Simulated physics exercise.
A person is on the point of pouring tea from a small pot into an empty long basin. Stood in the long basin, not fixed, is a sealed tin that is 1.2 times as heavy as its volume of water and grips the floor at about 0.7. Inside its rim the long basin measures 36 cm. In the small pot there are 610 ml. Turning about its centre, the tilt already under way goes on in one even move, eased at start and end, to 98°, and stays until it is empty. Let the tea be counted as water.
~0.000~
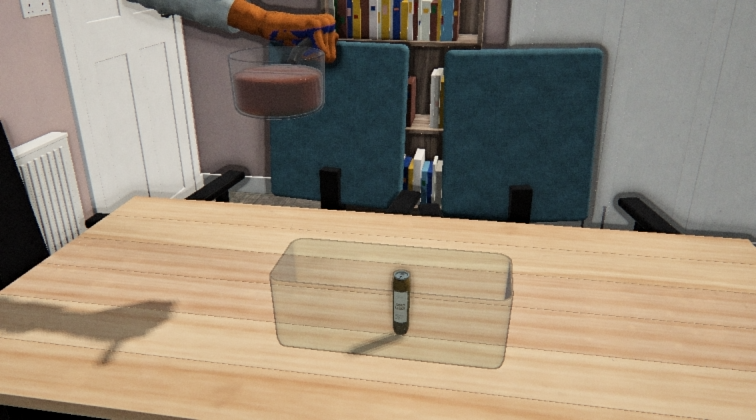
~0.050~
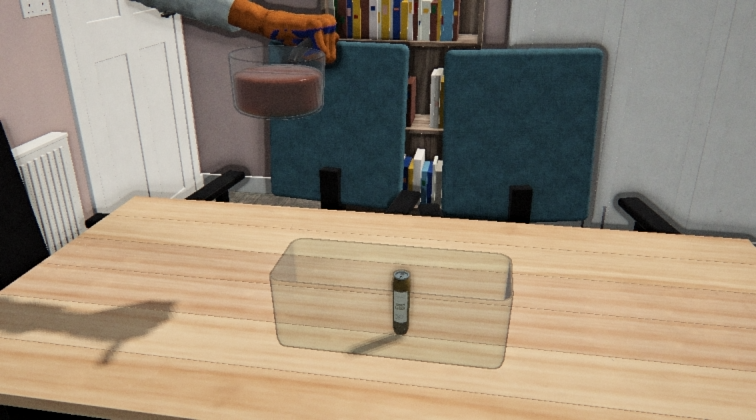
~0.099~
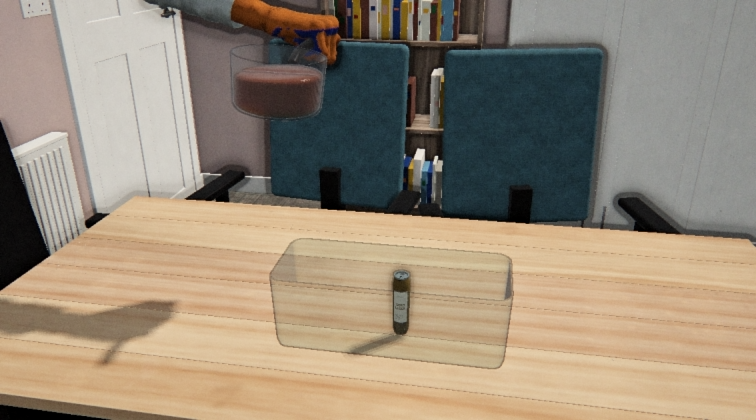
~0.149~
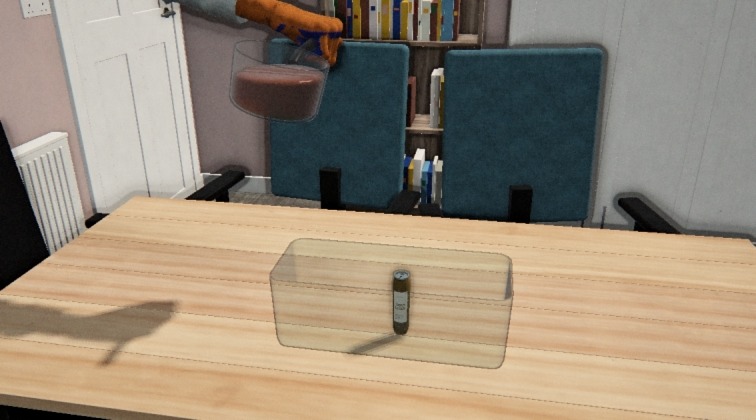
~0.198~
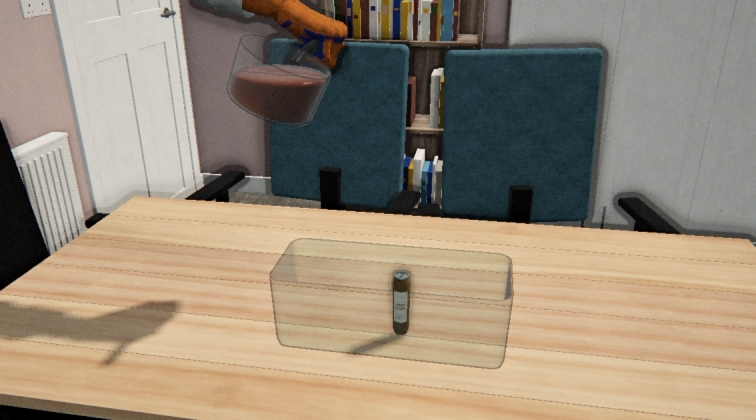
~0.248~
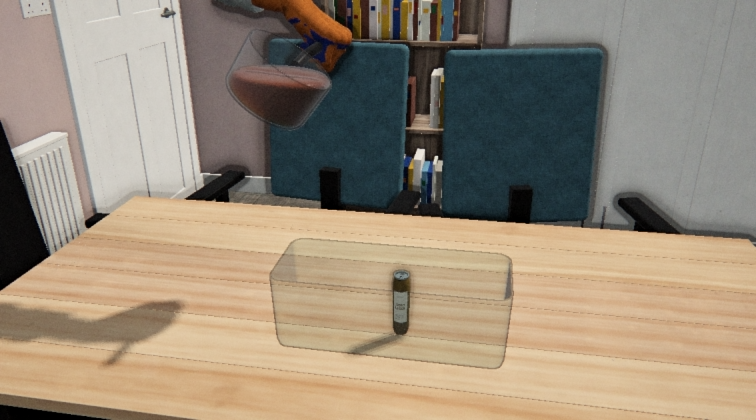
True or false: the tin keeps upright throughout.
False.
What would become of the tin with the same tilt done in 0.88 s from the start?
After the tilt, the tin is still standing.
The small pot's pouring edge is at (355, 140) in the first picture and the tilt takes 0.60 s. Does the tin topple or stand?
It tumbles.
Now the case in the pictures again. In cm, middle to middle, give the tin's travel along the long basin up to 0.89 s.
Estimate: Around 4 cm.
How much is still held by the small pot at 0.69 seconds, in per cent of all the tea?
Around 12 in a hundred.
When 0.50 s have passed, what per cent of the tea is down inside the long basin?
I reckon close to 2 percent of it.
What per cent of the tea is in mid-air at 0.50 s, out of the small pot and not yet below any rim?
Estimate: Some 60 % of the total.
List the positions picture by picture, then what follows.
Tilt 0°; pouring edge (322, 57); surface from (237, 71) to (321, 74); the long basin's rim runs from (282, 258) to (512, 278); the tin's top is at (402, 278), in the first picture.
Tilt 2°; pouring edge (322, 58); surface from (237, 71) to (322, 74), in the second picture.
Tilt 6°; pouring edge (324, 62); surface from (238, 70) to (323, 75), in the third picture.
Tilt 14°; pouring edge (327, 69); surface from (238, 70) to (324, 76), in the fourth picture.
Tilt 24°; pouring edge (328, 78); surface from (236, 71) to (327, 77), in the fifth picture.
Tilt 36°; pouring edge (329, 89); surface from (234, 69) to (325, 80); 1 per cent is over the edge, in the sixth picture.
After 0.50 s the tilt is 92° and 39 per cent is still to pour; the tin stands where it began.
After 0.69 s the tilt is 98° and 12 per cent is still to pour; the tin leans 6°.
After 0.89 s the tilt is 98° and 3 per cent is still to pour; the tin leans 38°.
After 1.10 s the tilt is 98° and 1 per cent is still to pour; the tin lies on its side.
In the end the tin lies on its side.
